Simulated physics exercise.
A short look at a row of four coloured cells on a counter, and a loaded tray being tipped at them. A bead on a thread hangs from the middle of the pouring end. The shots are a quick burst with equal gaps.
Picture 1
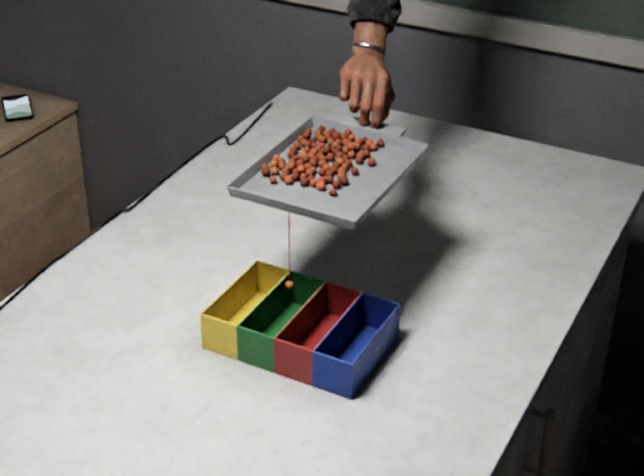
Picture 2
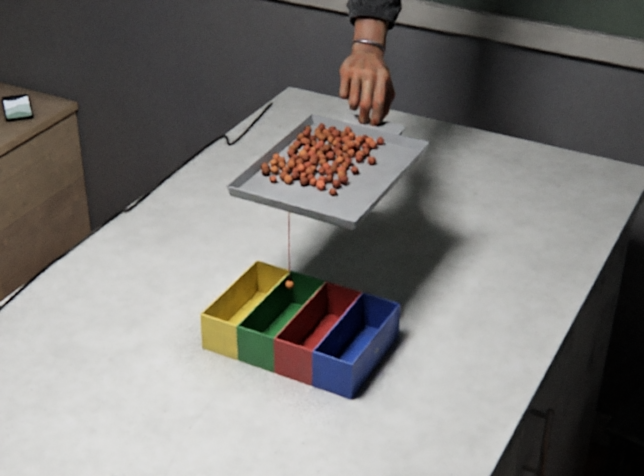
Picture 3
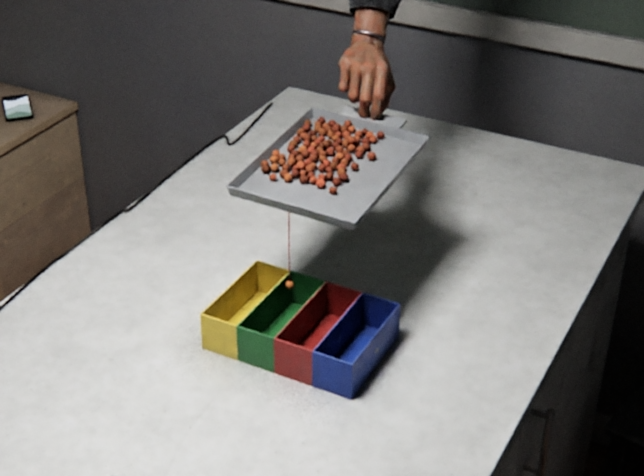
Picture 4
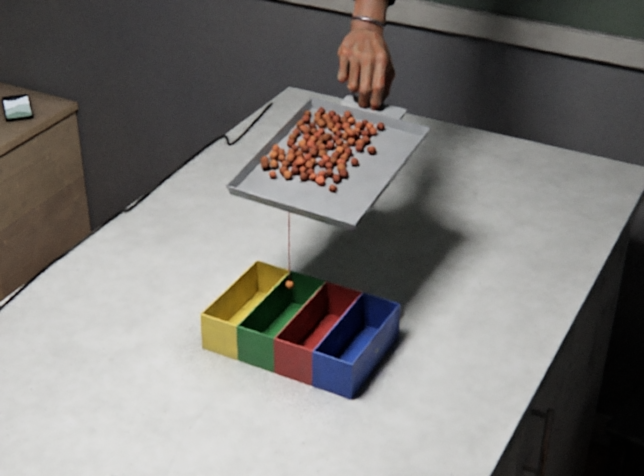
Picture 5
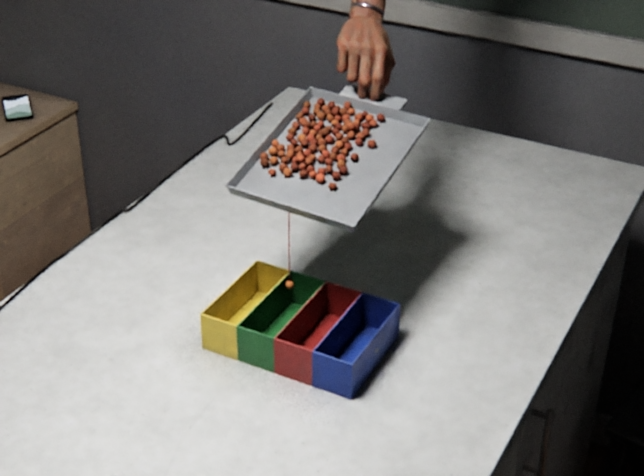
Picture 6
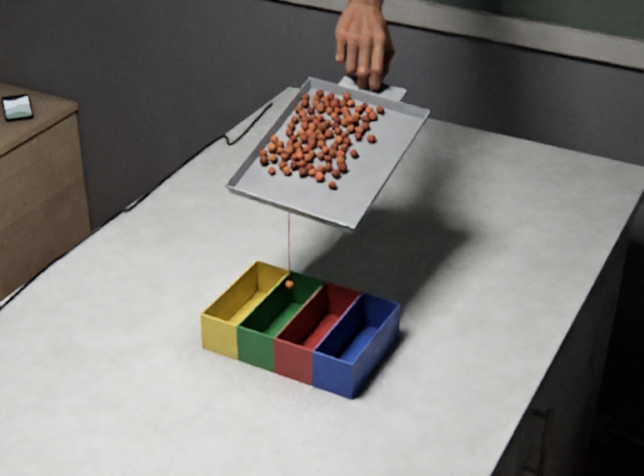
A hand gradually raising the back of a grey tray of reddish-brown pellets above yellow, green, red and blue cells on a counter.
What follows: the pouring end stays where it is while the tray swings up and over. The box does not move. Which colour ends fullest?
The red cell gets the most.
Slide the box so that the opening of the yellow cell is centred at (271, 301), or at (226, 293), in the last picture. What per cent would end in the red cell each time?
Roughly 20 per cent, and 50 per cent.
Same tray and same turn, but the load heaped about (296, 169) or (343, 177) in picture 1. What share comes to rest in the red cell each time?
The first gives 30 %, the second 40 %.
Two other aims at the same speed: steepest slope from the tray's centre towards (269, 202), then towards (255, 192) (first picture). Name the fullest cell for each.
The first try: Yellow. The second: That yellow cell.
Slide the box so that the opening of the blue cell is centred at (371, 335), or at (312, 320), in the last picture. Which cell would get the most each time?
First green, then the blue cell.
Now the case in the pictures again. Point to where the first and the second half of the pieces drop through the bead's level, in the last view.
Early half (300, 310), late half (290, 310).
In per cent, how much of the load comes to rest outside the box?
Close to 0 per cent.
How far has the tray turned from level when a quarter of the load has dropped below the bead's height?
At about 110°.
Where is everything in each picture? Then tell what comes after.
The first frame shows corners of the pouring end at (230, 186) and (353, 219), level; middle of the load at (320, 156), clay pellets; bead on its thread at (290, 285); yellow cell at (219, 334); green cell at (256, 346); red cell at (293, 359); blue cell at (332, 372).
The second frame shows corners of the pouring end at (230, 185) and (353, 219), level; middle of the load at (320, 155).
The third frame shows corners of the pouring end at (230, 185) and (353, 220), tipped barely, lowest at the right corner; middle of the load at (320, 150).
The fourth frame shows corners of the pouring end at (230, 185) and (353, 222), tipped a little, lowest at the right corner; middle of the load at (319, 144).
The fifth frame shows corners of the pouring end at (229, 184) and (353, 223), tipped a little, lowest at the right corner; middle of the load at (319, 138).
The sixth frame shows corners of the pouring end at (229, 184) and (352, 225), tipped clearly, lowest at the right corner; middle of the load at (318, 133); yellow cell at (219, 334); green cell at (256, 346); red cell at (293, 359); blue cell at (332, 372).
Soon, tray tipped steeply; nearly all on the tray; a stray few in the blue cell; a stray few in the green cell; a small part falling or outside the box.
A while on, tray tipped past a quarter turn; most on the tray; a small part in the red cell; a stray few in the blue cell; a stray few in the green cell; a stray few falling or outside the box.
Towards the end, tray tipped past a quarter turn; about half in the red cell; about a quarter in the green cell; a small part in the blue cell; a small part in the yellow cell; a stray few falling or outside the box.
Finally, tray tipped past a quarter turn; about half in the red cell; about a quarter in the green cell; a small part in the blue cell; a small part in the yellow cell; a stray few outside the box.
